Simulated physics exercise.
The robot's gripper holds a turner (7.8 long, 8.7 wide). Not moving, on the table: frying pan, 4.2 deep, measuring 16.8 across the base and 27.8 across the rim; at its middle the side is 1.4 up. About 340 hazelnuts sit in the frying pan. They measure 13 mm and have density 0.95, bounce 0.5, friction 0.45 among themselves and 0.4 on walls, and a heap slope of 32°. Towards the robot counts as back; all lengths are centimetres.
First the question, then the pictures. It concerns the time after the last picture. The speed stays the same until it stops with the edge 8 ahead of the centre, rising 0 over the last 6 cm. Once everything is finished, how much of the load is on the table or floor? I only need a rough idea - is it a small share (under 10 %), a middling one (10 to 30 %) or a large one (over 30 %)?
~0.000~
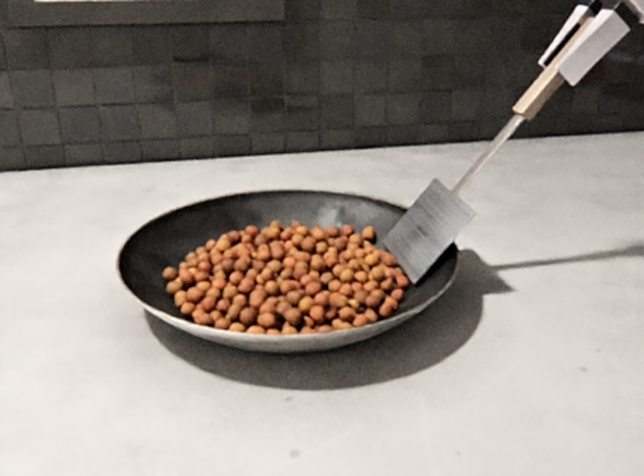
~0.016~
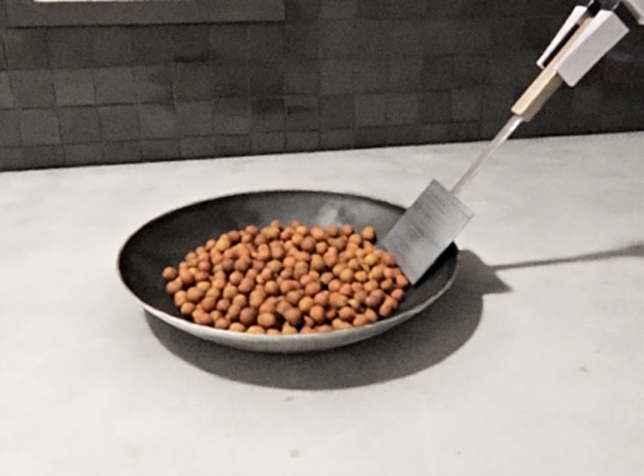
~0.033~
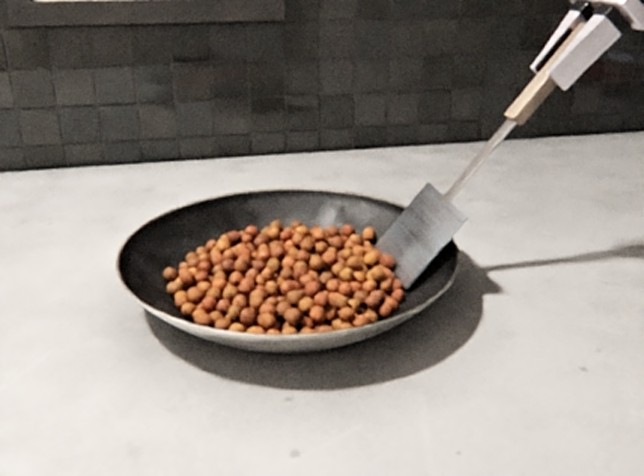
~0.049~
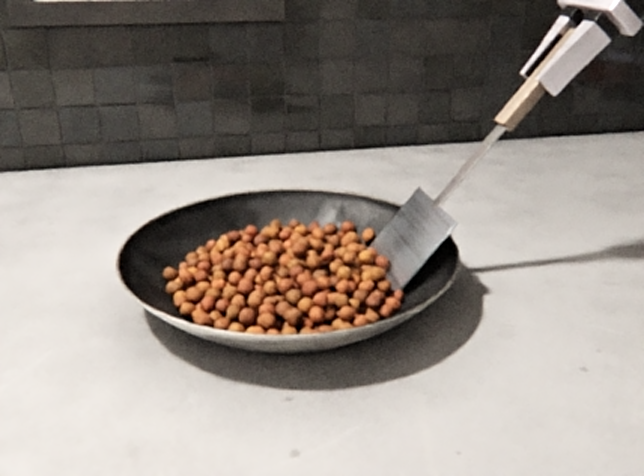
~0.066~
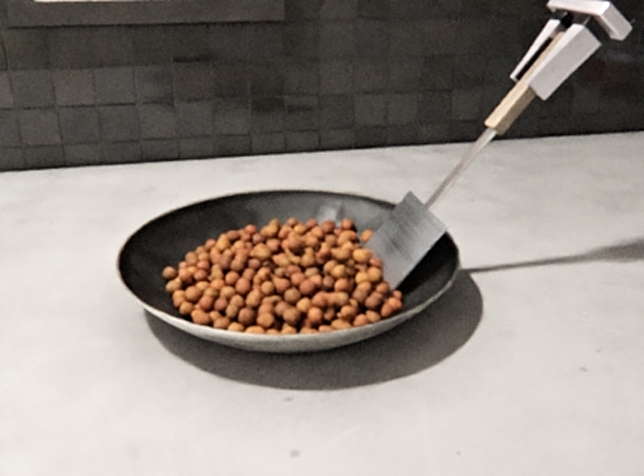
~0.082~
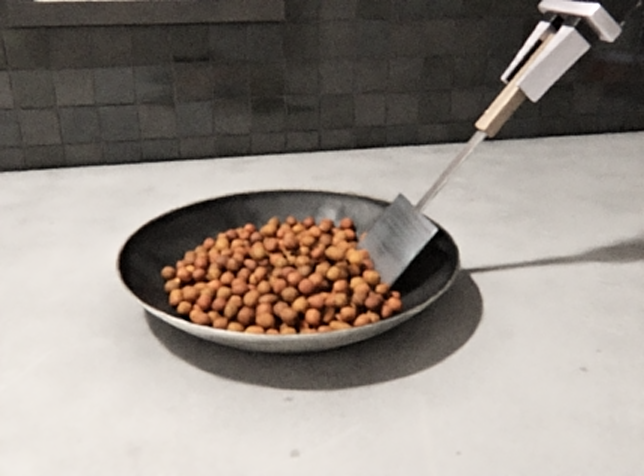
A small one, under 10 %.
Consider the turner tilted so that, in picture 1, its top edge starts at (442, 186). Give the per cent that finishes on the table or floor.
Roughly 5%.
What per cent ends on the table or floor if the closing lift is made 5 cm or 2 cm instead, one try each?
Roughly 10 per cent, then 5 per cent.
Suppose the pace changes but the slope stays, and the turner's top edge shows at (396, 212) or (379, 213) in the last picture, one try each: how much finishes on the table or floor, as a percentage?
Roughly 15 and 20 percent.
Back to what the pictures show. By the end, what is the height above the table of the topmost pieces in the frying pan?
It reaches about 6.0 cm.
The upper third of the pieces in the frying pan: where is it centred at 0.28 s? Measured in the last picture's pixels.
Near (229, 261).
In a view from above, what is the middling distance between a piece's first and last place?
Distance: Near 4 cm.
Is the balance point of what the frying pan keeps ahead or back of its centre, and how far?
Forward offset: Roughly 5.0 cm.
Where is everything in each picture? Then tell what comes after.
The turner top edge at (455, 194), sloping 51°; upper third of the load around (294, 264), from x 170 to 400, top at y 225; 345 in the frying pan, in the first frame.
The turner top edge at (454, 195), sloping 51°; upper third of the load around (294, 264), from x 170 to 400, top at y 225, in the second frame.
The turner top edge at (447, 199), sloping 51°; upper third of the load around (299, 264), from x 170 to 395, top at y 225, in the third frame.
The turner top edge at (437, 204), sloping 51°; upper third of the load around (301, 264), from x 170 to 395, top at y 225, in the fourth frame.
The turner top edge at (428, 207), sloping 51°; upper third of the load around (299, 265), from x 170 to 395, top at y 225, in the fifth frame.
The turner top edge at (418, 210), sloping 51°; upper third of the load around (293, 264), from x 170 to 395, top at y 225; 345 in the frying pan, in the sixth frame.
After 0.18 s, sloping 51°, highest piece 4 above the table; 345 in the frying pan.
After 0.28 s, sloping 51°, highest piece 6 above the table; 345 in the frying pan.
After 0.53 s, sloping 51°, highest piece 6 above the table; 334 in the frying pan, 10 on the table or floor, 1 on the blade or in flight.
After 1.58 s, sloping 51°, highest piece 5 above the table; 334 in the frying pan, 11 on the table or floor.
In the end, 334 in the frying pan, 11 on the table or floor. That is 3 % on the table or floor.
